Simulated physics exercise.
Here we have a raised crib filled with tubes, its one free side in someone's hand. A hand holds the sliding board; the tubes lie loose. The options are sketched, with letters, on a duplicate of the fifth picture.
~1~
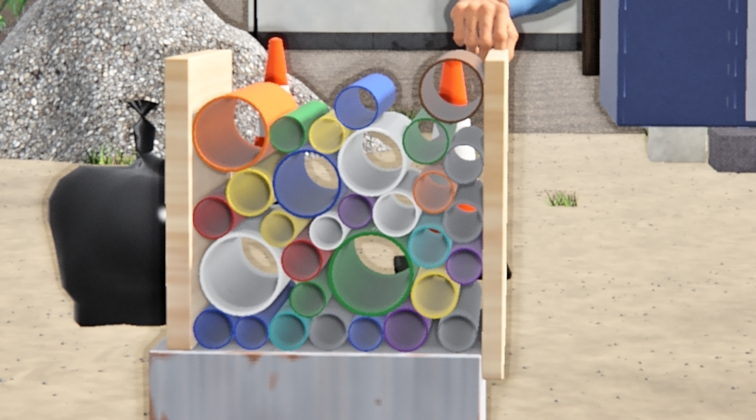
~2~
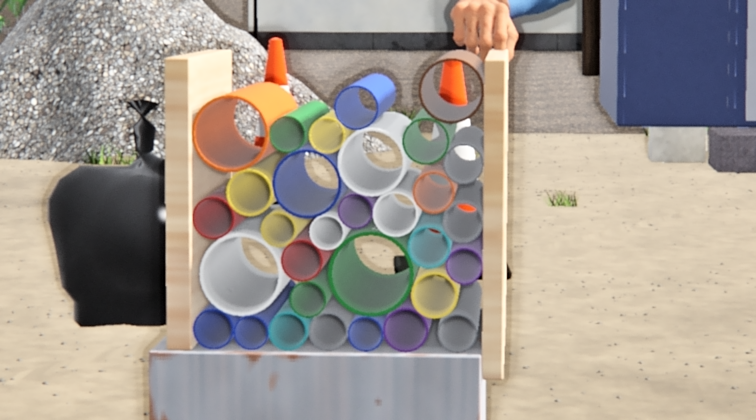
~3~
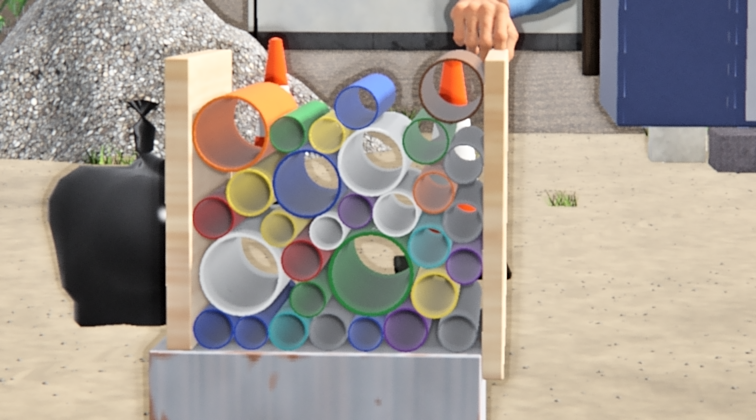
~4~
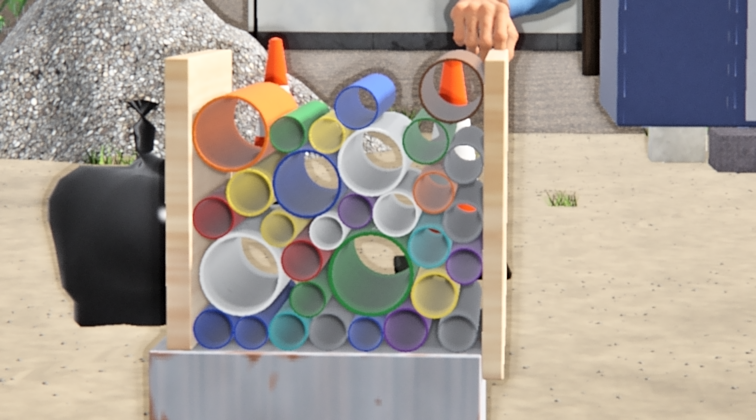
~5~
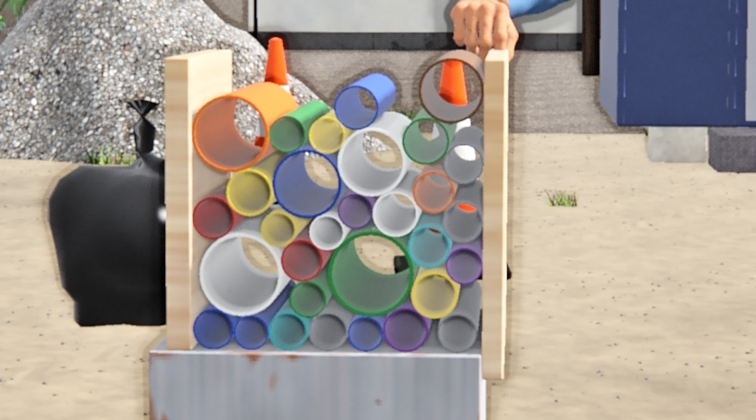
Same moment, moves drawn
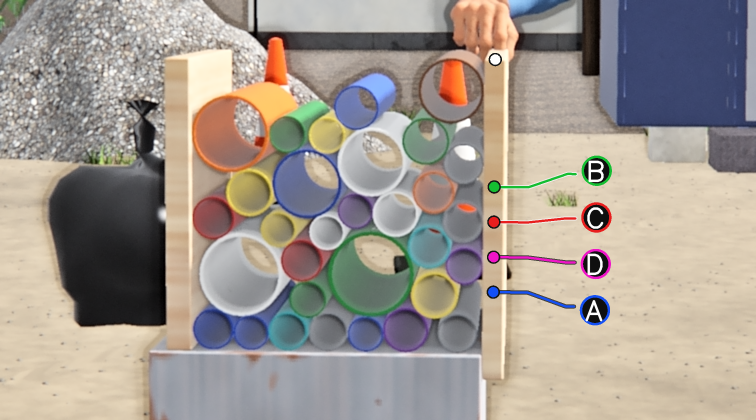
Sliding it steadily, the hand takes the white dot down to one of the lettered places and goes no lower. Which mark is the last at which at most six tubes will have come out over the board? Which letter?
Lower it to D and no more.
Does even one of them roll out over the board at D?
At D: Yes.
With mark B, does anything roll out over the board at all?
At B: Yes.
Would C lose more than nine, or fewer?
At C, fewer than nine.
On the marked copy, A at (493, 292); B at (494, 187); C at (494, 222); D at (493, 258); the white dot at (495, 59).
Following D. Soon after the start, top of the board (484, 149).
Later, top of the board (483, 248).
In the end, top of the board (483, 256), four out over the board.
As for the rest, A more than six out over the board; B one out over the board; C two out over the board.
